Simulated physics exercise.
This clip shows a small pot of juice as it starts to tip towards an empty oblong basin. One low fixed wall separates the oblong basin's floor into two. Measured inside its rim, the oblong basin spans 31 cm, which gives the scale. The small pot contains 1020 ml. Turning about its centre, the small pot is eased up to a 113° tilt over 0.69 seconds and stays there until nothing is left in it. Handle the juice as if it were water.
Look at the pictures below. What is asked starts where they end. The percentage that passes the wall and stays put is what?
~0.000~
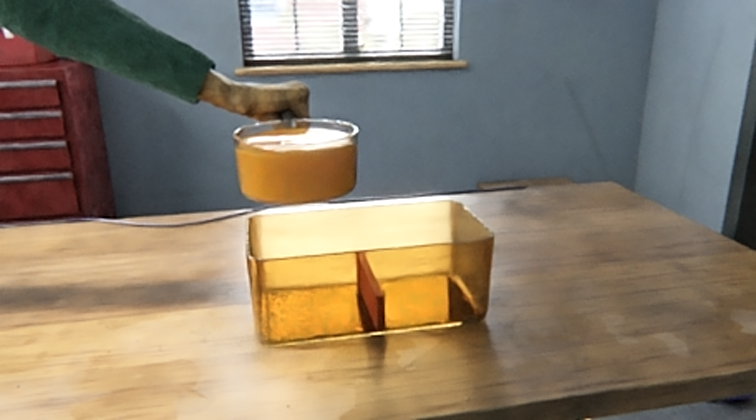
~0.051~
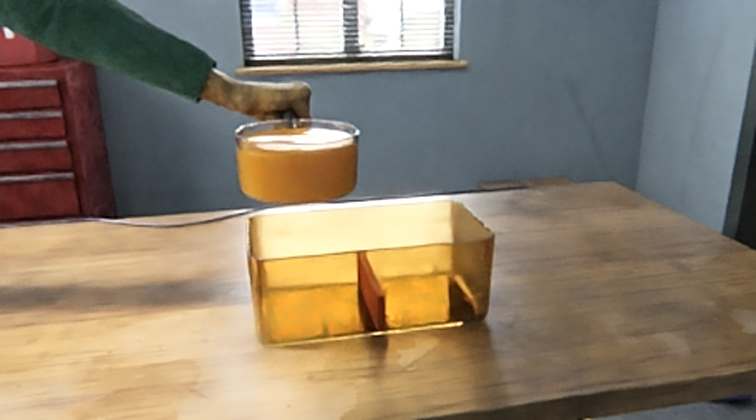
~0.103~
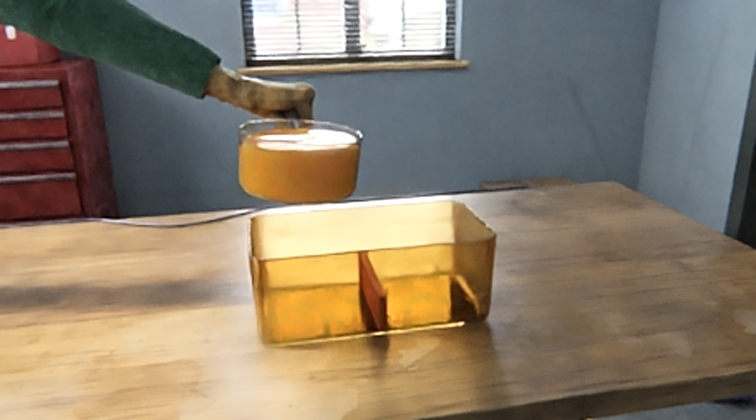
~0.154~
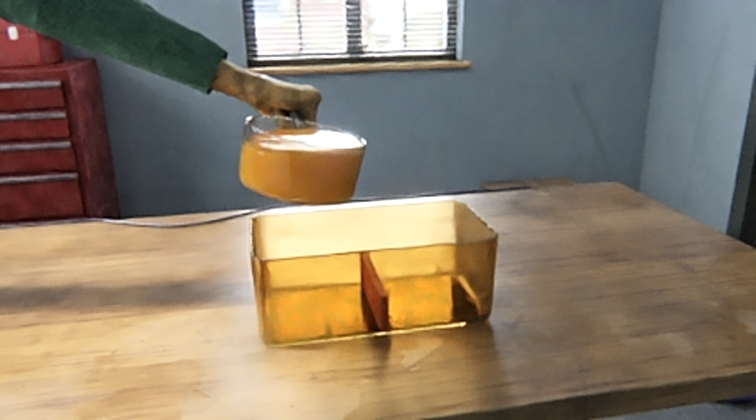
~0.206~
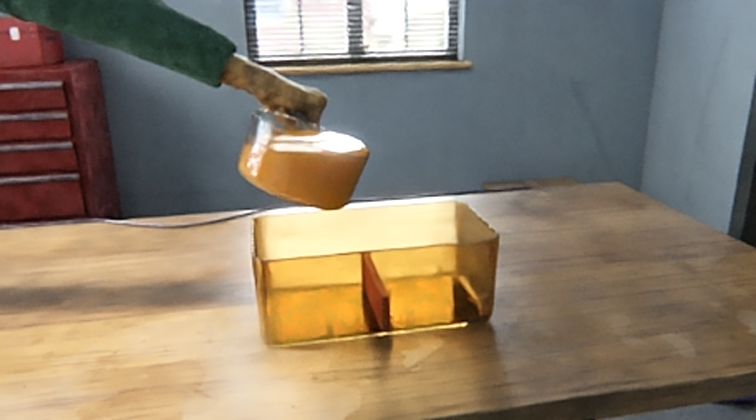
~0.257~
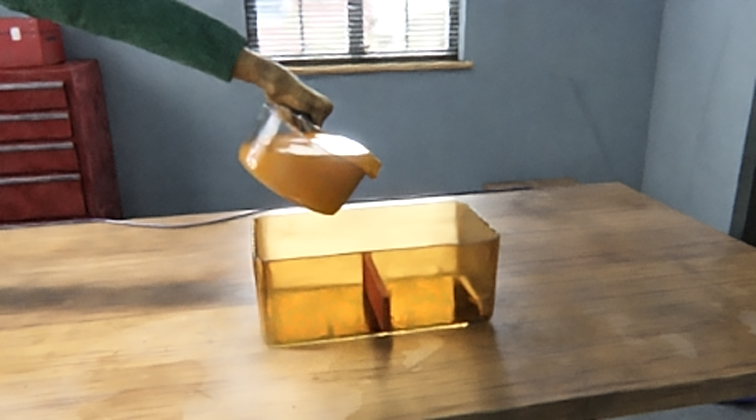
It is about 67 per cent.
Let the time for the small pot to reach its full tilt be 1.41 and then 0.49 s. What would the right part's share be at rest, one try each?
Result: 80 per cent, then 50 per cent.
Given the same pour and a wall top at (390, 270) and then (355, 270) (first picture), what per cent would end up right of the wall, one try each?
Around 40 and 80 percent, in that order.
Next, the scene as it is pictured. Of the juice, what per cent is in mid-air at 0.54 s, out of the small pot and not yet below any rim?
22 %.
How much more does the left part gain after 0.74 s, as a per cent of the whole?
Roughly 7 percent.
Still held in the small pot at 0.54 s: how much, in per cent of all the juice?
I'd estimate some 20 % remains.
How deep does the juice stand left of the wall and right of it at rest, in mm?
Depths at rest: Left around 14 mm, right around 32 mm.
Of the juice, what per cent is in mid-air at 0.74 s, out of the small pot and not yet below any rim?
About 6 per cent.
After 0.54 s the tilt is 100° and 19 per cent is still to pour, 4 is left of the wall and 54 right of it.
After 0.74 s the tilt is 113° and 3 per cent is still to pour, 25 is left of the wall and 66 right of it.
After 0.96 s the tilt is 113° and 0 per cent is still to pour, 32 is left of the wall and 67 right of it.
After 1.19 s the tilt is 113° and 0 per cent is still to pour, 32 is left of the wall and 67 right of it.
In the end 32 per cent lies left of the wall, 67 right of it and 1 outside.
